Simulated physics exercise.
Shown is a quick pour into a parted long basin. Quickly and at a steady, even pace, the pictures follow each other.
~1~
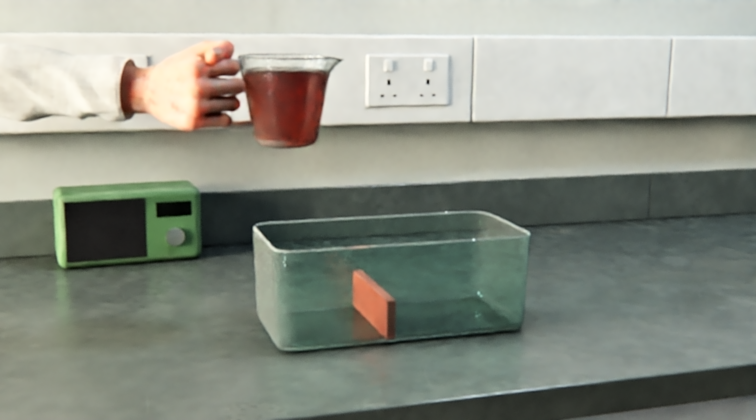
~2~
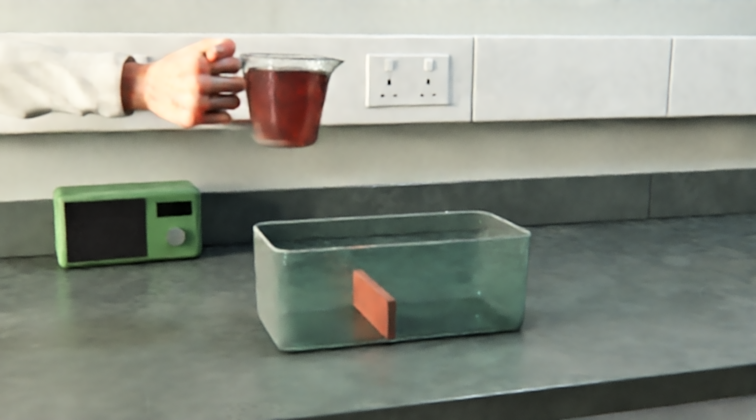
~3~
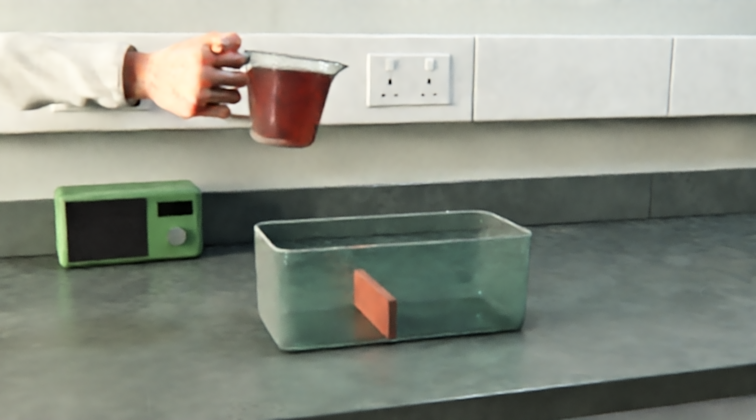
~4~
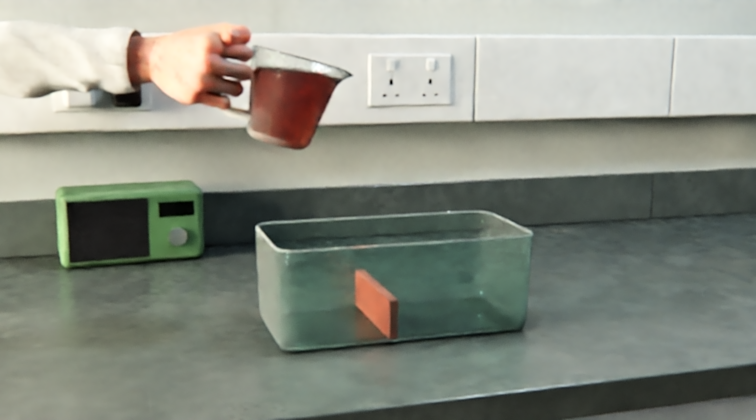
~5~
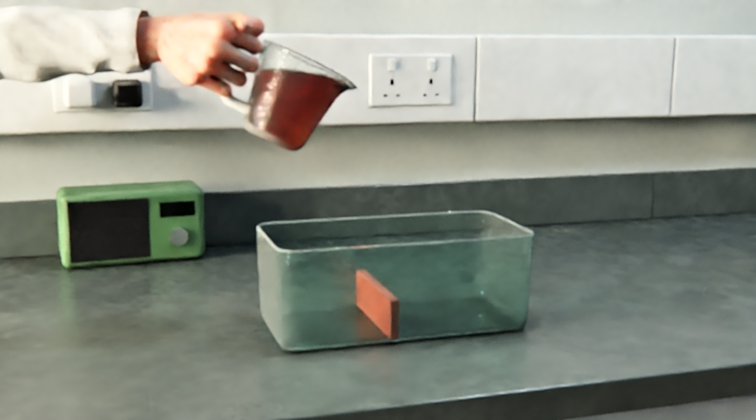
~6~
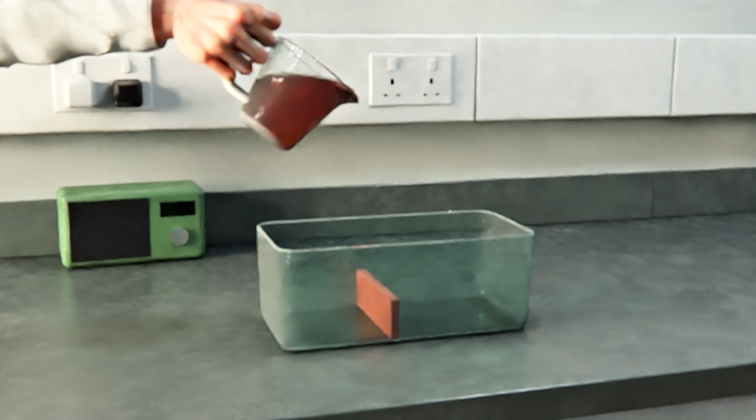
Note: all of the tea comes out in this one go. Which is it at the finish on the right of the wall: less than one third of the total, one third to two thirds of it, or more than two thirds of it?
At the finish the right of the wall has one third to two thirds of the total.
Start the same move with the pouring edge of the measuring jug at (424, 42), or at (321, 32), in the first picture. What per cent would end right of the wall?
The first start gives some 85 %, the second some 30 %.
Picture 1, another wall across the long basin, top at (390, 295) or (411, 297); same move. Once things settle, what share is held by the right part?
About 35 per cent, then about 15 per cent.
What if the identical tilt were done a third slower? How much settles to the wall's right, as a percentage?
It comes to some 70 in a hundred.
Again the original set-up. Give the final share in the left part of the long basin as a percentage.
Roughly 45 per cent.
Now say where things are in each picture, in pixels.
It leans 0°; its right rim is at (343, 58); the tea meets the walls at (244, 70) and (326, 70); the long basin's rim runs from (263, 239) to (508, 224); the wall's top is at (373, 286), in the first frame.
It leans 2°; its right rim is at (345, 60); the tea meets the walls at (244, 69) and (327, 70), in the second frame.
It leans 7°; its right rim is at (348, 65); the tea meets the walls at (248, 67) and (330, 72), in the third frame.
It leans 15°; its right rim is at (353, 74); the tea meets the walls at (255, 67) and (336, 75), in the fourth frame.
It leans 26°; its right rim is at (357, 87); the tea meets the walls at (258, 72) and (345, 80), in the fifth frame.
It leans 38°; its right rim is at (358, 102); the tea meets the walls at (252, 89) and (346, 89); 2 per cent is over the edge, in the sixth frame.
A moment on, the measuring jug is tipped right over and 29 per cent is still to pour, 2 is left of the wall and 34 right of it.
Next, the measuring jug is tipped right over and 1 per cent is still to pour, 44 is left of the wall and 49 right of it.
Then the measuring jug is tipped right over and 0 per cent is still to pour, 47 is left of the wall and 50 right of it.
Later the measuring jug is tipped right over and 0 per cent is still to pour, 46 is left of the wall and 51 right of it.
In the end 46 per cent lies left of the wall, 51 right of it and 2 outside.
